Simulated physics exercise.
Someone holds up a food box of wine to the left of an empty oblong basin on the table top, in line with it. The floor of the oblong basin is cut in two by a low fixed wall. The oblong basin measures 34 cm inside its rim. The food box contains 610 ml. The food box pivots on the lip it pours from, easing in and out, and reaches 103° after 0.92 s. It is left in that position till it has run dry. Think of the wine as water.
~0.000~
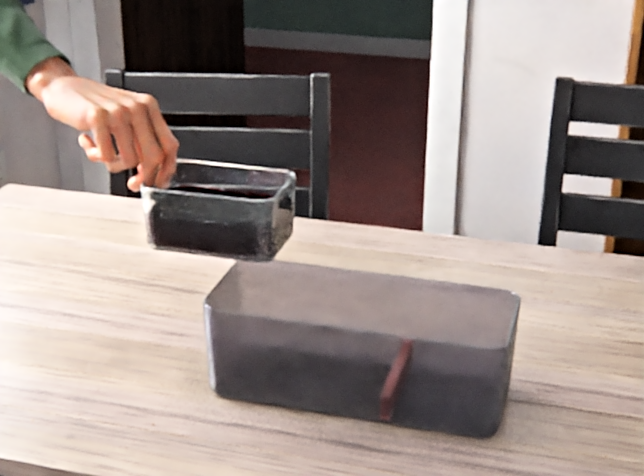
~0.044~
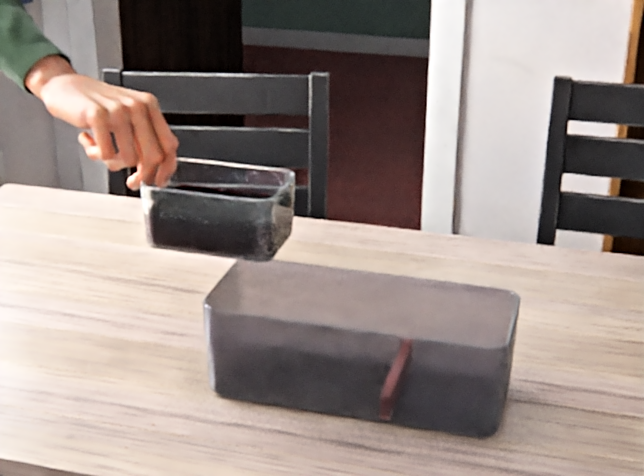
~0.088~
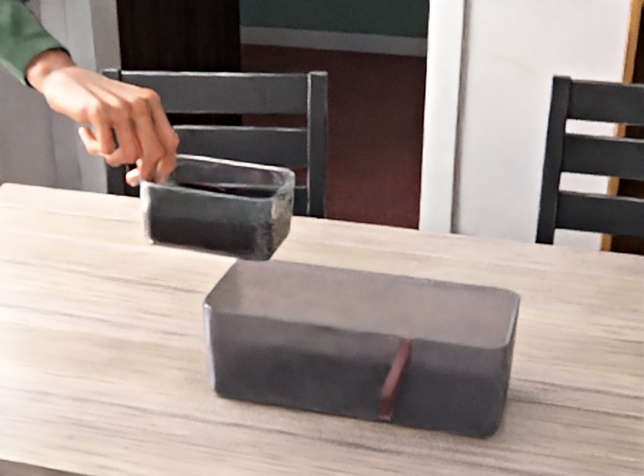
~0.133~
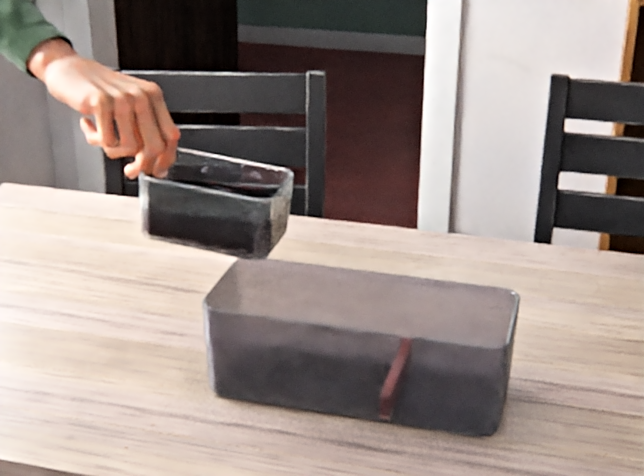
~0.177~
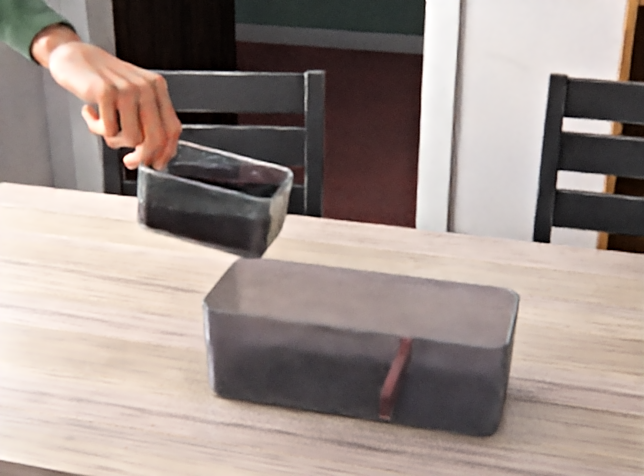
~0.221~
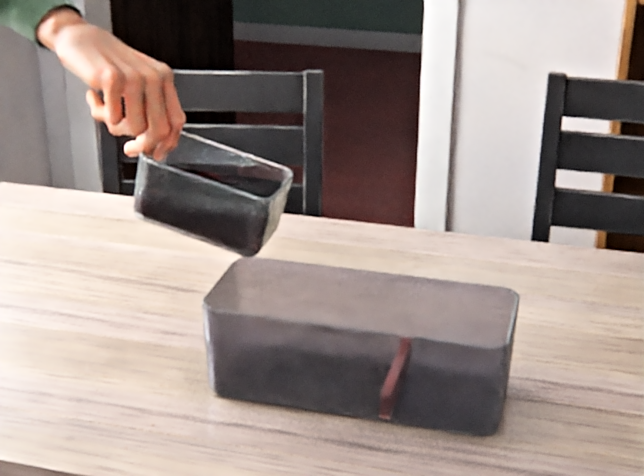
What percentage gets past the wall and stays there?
About 29 per cent.
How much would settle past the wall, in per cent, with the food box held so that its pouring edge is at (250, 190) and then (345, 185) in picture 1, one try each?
I'd say 20 percent on the first go, 75 percent on the next.
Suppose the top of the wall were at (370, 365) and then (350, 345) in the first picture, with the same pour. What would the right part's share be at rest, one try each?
Roughly 60 per cent, then 85 per cent.
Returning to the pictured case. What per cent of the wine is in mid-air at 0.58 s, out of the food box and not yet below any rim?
My guess is roughly 38 %.
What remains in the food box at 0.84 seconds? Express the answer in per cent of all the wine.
Close to 12 in a hundred.
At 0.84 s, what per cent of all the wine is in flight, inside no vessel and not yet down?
Estimate: Around 16 per cent.
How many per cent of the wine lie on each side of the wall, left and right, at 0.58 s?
Lab note: Left near 3, right near 0.
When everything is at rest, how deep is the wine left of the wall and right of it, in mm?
About 16 mm left, about 12 mm right.
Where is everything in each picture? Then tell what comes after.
Tilt 0°; pouring edge (285, 188); surface from (161, 195) to (284, 209); the oblong basin's rim runs from (221, 282) to (514, 321); the wall's top is at (398, 369), in the first picture.
Tilt 1°; pouring edge (284, 188); surface from (160, 195) to (284, 208), in the second picture.
Tilt 2°; pouring edge (284, 188); surface from (159, 193) to (283, 205), in the third picture.
Tilt 5°; pouring edge (284, 188); surface from (157, 190) to (282, 203), in the fourth picture.
Tilt 9°; pouring edge (283, 188); surface from (154, 185) to (280, 197), in the fifth picture.
Tilt 14°; pouring edge (283, 188); surface from (152, 178) to (279, 194), in the sixth picture.
By 0.58 s the tilt is 72° and 60 per cent is still to pour, 3 is left of the wall and 0 right of it.
By 0.84 s the tilt is 101° and 11 per cent is still to pour, 44 is left of the wall and 29 right of it.
By 1.12 s the tilt is 103° and 0 per cent is still to pour, 67 is left of the wall and 28 right of it.
By 1.42 s the tilt is 103° and 0 per cent is still to pour, 69 is left of the wall and 28 right of it.
At rest 69 per cent lies left of the wall, 29 right of it and 2 outside.
